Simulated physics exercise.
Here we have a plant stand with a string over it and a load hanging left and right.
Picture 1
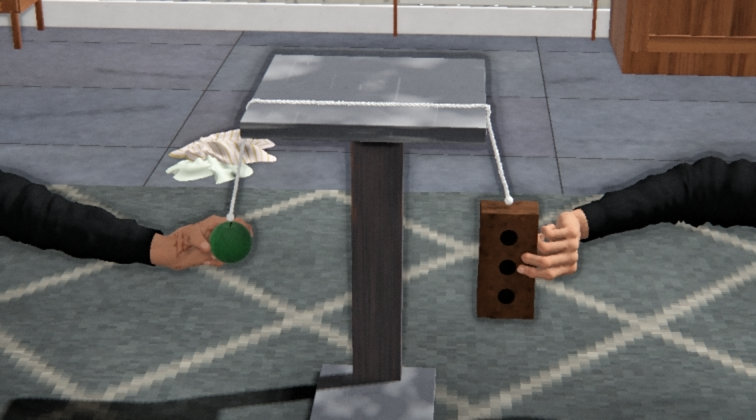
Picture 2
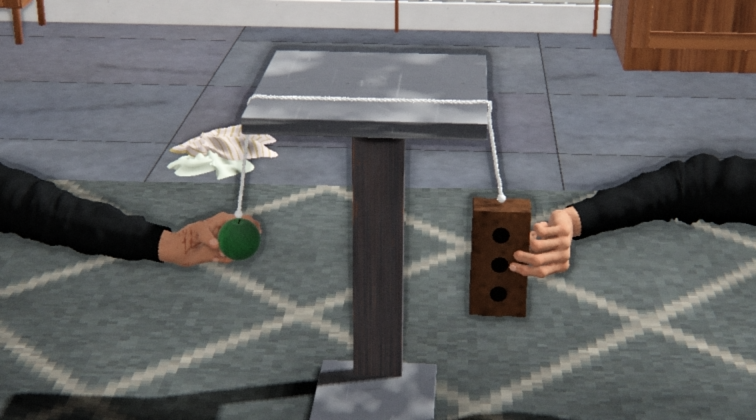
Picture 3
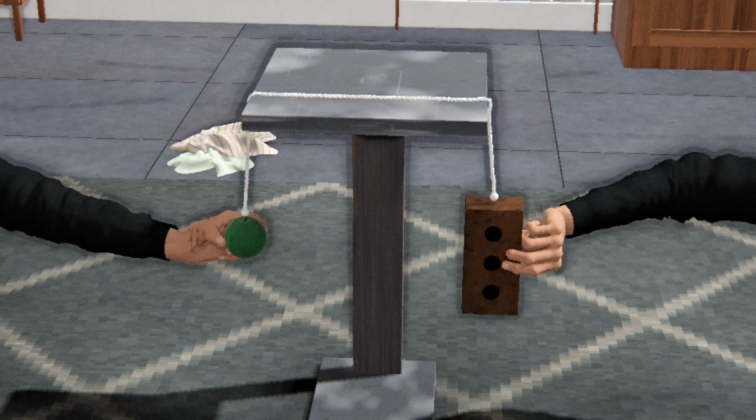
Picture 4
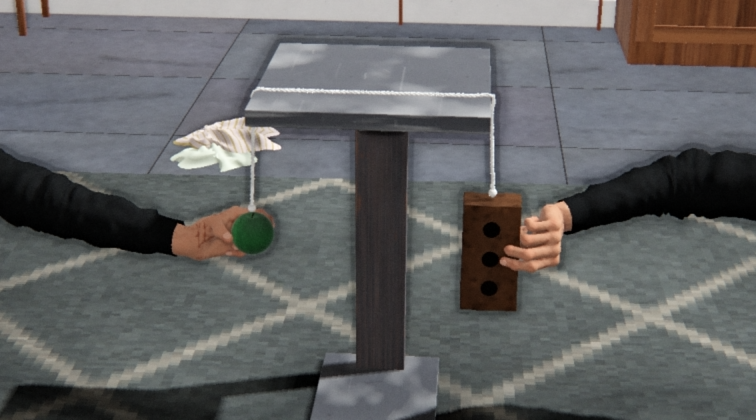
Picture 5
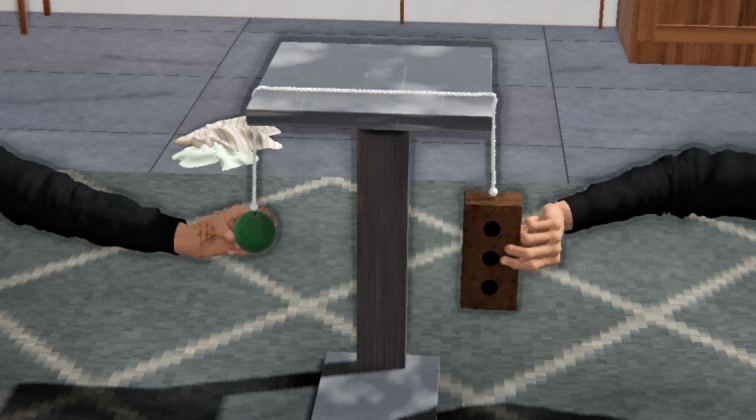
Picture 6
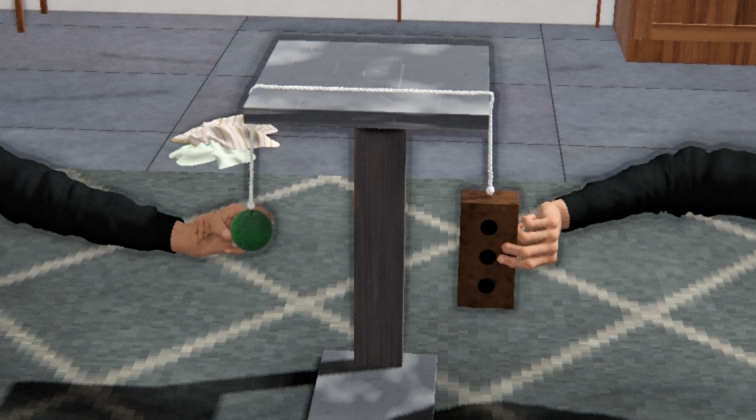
The clip shows two hands holding a round green object on the left and a brick on the right, joined by a white string over a stand, as both loads shift slightly inward and the string ends straighten.
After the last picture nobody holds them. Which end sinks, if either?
The string is pulled to the right.
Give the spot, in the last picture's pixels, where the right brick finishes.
Its middle is at (466, 396).
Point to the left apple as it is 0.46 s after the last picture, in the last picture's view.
By then it is at (246, 19).
Then, 0.46 s after the last picture, left apple pulled up onto the top near (246, 19); right brick lower near (480, 350).
Then, 0.94 s after the last picture, left apple pulled up onto the top near (509, 81); right brick down on the floor near (469, 395).
Then, 1.42 s after the last picture, left apple down on the floor; right brick down on the floor near (466, 395).
At rest, left apple down on the floor; right brick down on the floor near (466, 396). The string slides rightwards.
